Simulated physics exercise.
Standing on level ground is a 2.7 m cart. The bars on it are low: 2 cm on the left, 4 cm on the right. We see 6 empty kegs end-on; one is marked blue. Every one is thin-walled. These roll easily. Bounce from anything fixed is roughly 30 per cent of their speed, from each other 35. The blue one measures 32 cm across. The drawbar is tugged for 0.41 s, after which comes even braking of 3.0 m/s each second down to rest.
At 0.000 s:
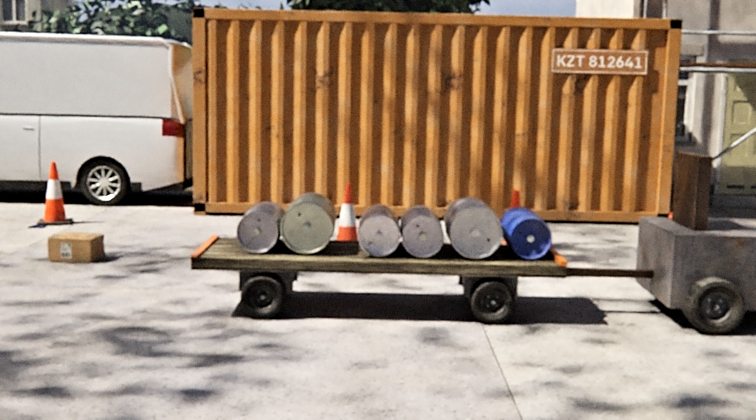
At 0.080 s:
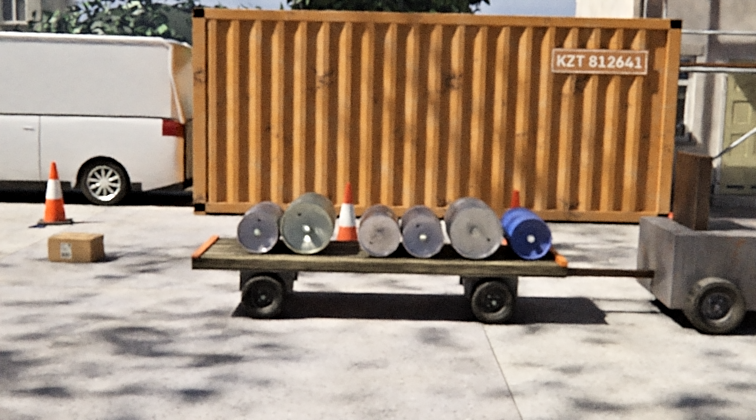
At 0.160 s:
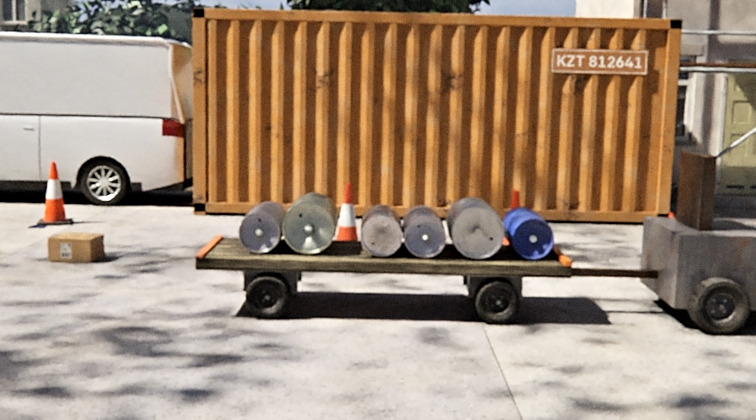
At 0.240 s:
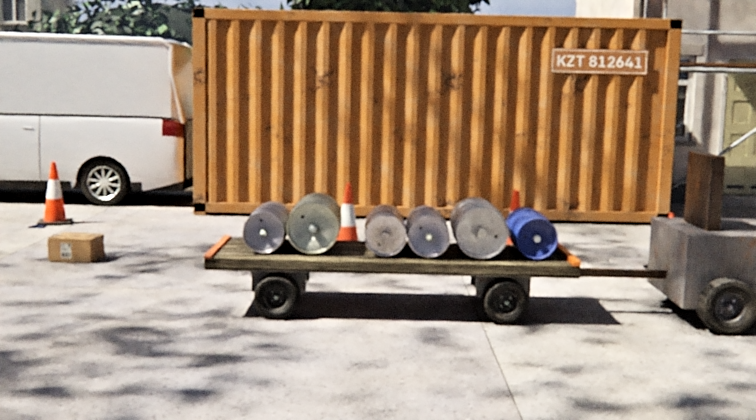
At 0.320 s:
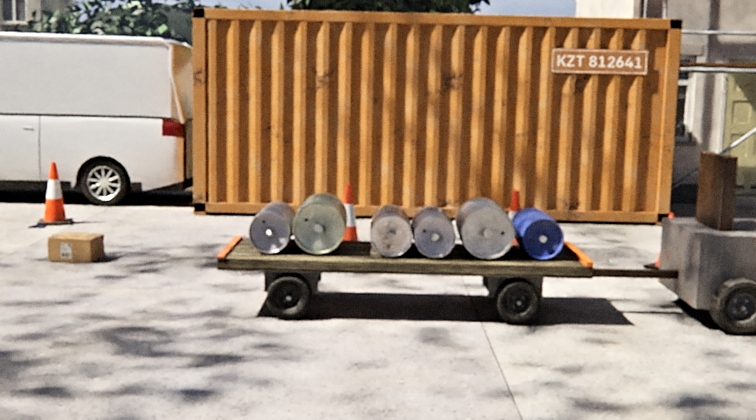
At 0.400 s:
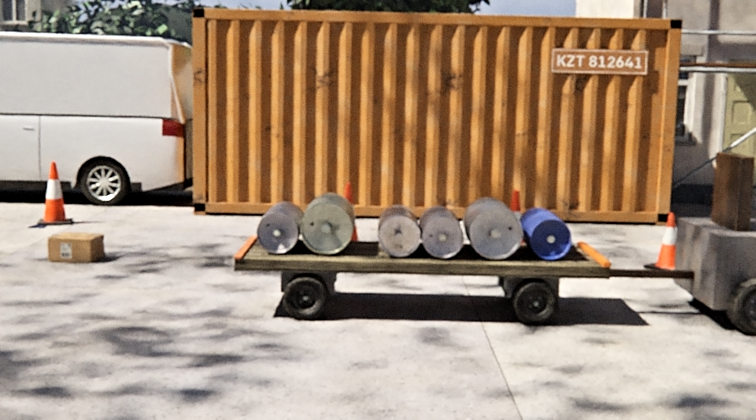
A large orange shipping container stands on a sunlit paved yard, seen side-on from a still camera, with a white van at left and cones and a cardboard box on the ground. Before it, a flat cart carries five greyish kegs and a blue one at the right, end-on. The cart, drawn by a grey vehicle, starts from rest and rolls right with gathering speed, the kegs rolling slightly back leftward relative to its deck.
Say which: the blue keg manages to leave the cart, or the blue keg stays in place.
It is saved.
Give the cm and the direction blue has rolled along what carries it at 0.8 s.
Blue 45 left.
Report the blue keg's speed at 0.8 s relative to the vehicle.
The speed is close to 0.4 m/s.
Then, 0.8 s in, blue is on the deck, 65 cm from the right bar, rolling left along the cart; 0 over a bar so far.
Then, 1.2 s in, blue is on the deck, 70 cm from the right bar, rolling right along the cart; 0 over a bar so far.
Then, 1.7 s in, blue is on the deck, 65 cm from the right bar; 0 over a bar so far.
In the end (2.2 s), blue is on the deck, 65 cm from the right bar; 0 over a bar so far.
